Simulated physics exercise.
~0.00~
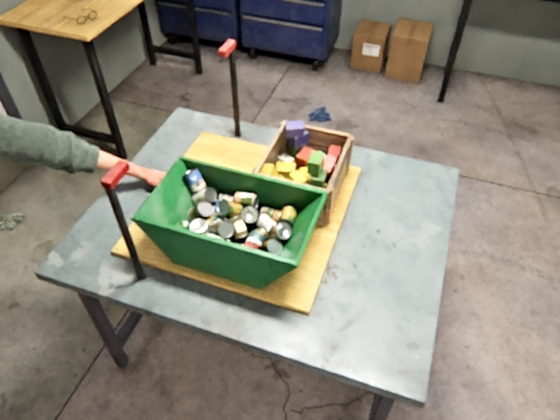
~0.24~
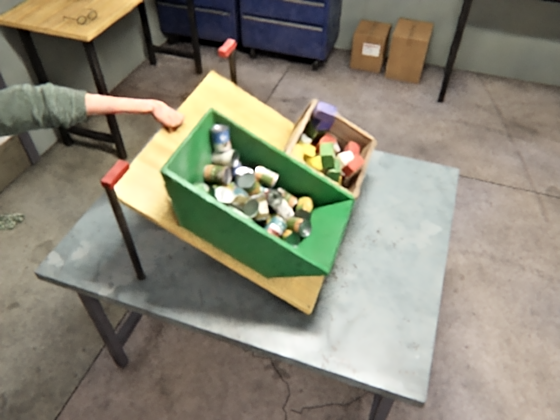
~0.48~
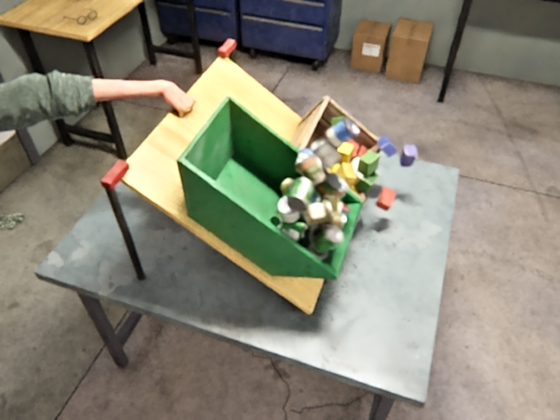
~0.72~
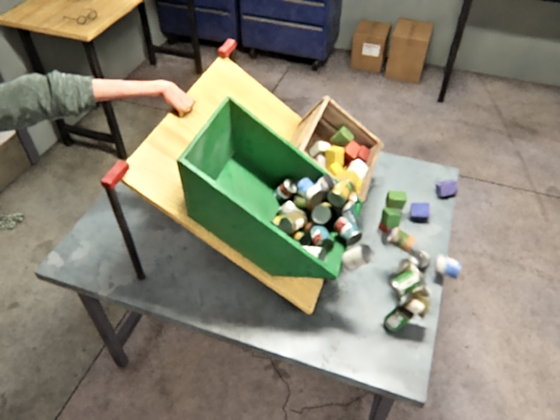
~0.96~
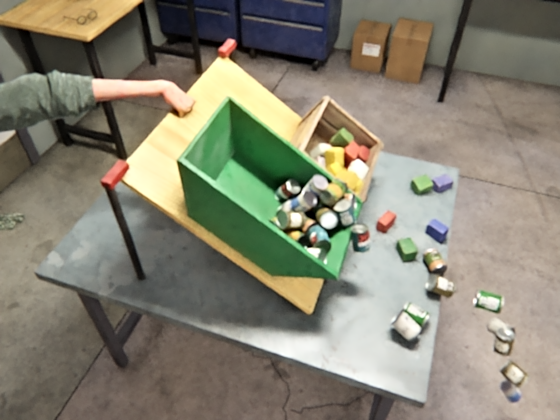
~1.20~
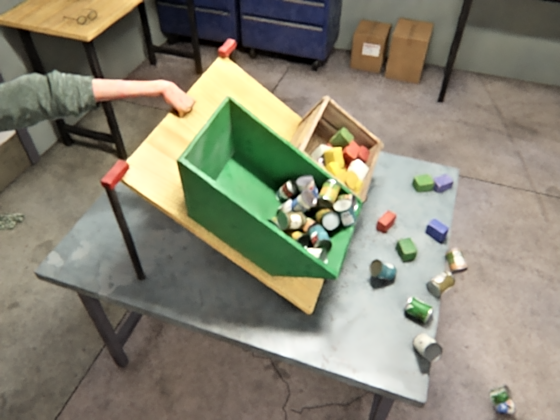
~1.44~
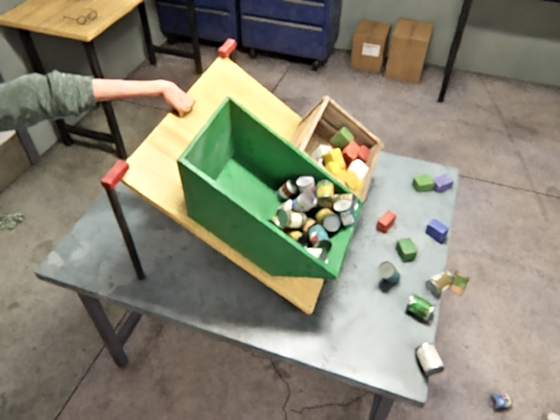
In a workshop with a concrete floor, seen from above, a grey table holds a wooden board carrying a green box of small tins and, behind it, a smaller wooden box of coloured bricks. A hand at the left lifts the board's left end, tilting it steeply to the right until it meets two red-topped stops. The tins and bricks slide right, and some fly over the boxes' right ends. They tumble across the table, and several tins drop to the floor. Finally the board stays tilted under the hand, most pieces still heaped inside both boxes.
